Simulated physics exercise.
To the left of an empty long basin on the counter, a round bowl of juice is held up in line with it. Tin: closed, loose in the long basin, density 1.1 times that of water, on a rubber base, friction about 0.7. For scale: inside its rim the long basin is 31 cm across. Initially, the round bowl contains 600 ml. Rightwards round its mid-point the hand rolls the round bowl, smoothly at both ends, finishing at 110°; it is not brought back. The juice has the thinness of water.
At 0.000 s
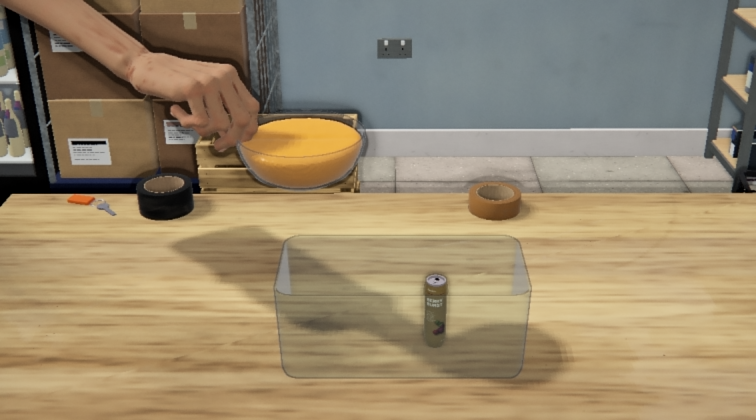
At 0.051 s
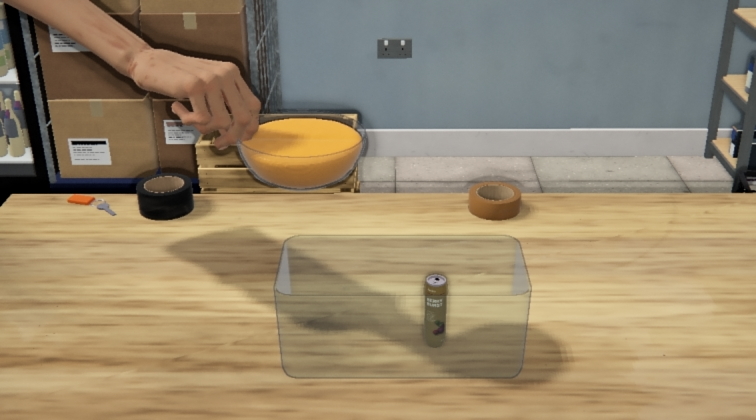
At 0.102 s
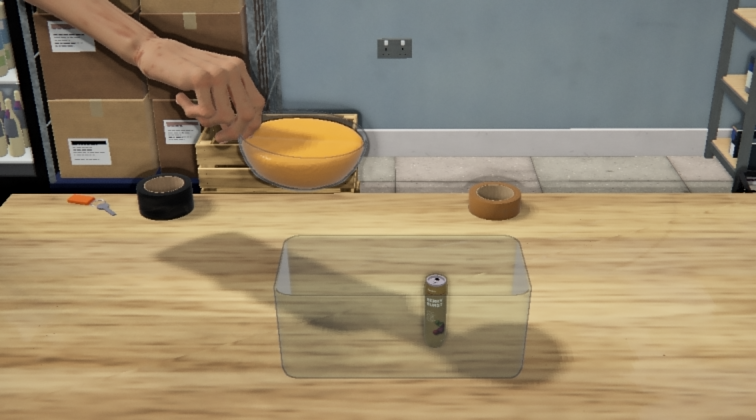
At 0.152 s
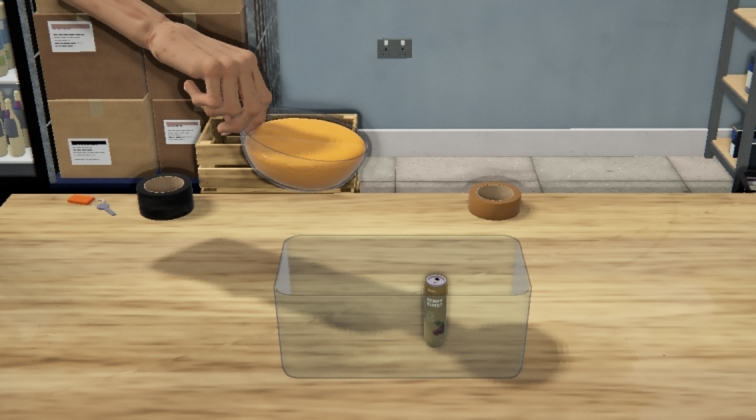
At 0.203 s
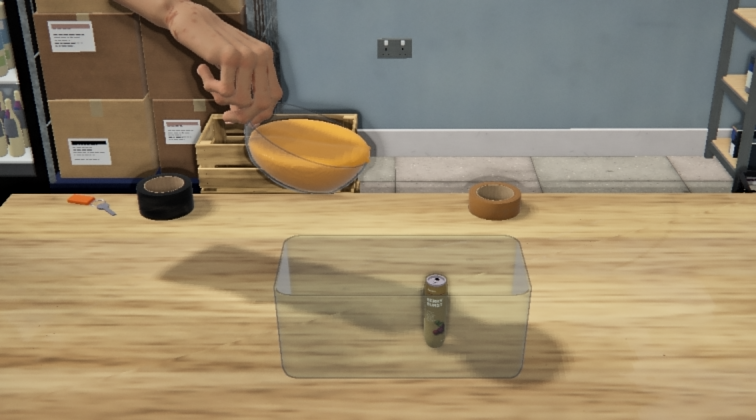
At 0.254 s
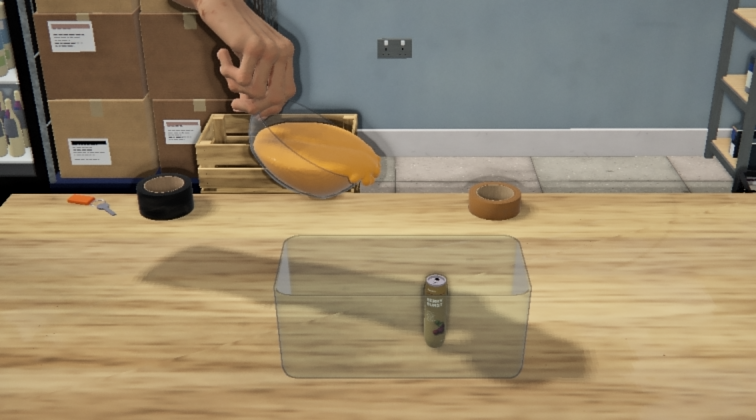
In a storeroom, a hand tilting a round bowl of orange juice rightwards above a counter, liquid starting over its lower rim.
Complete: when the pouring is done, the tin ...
... has gone over.
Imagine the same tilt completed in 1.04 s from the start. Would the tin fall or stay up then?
Outcome - the tin remains standing.
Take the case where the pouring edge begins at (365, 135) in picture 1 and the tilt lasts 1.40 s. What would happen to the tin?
Result: Tin upright.
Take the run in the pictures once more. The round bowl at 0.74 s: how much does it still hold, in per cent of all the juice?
About 0 per cent.
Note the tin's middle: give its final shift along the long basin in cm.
Some 4.0 cm.
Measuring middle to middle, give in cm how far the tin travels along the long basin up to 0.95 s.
Near 0 cm of travel.
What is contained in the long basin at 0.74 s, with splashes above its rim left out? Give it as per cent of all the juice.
Looks like about 98 % of the whole amount.
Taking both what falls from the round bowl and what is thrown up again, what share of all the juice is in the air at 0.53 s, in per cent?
Near 32 per cent of it all.
By 0.53 s the tilt is 98° and 4 per cent is still to pour; the tin stands where it began.
By 0.74 s the tilt is 110° and 0 per cent is still to pour; the tin leans 7°.
By 0.95 s the tilt is 110° and 0 per cent is still to pour; the tin leans 21°.
By 1.18 s the tilt is 110° and 0 per cent is still to pour; the tin lies on its side.
At rest the tin lies on its side.
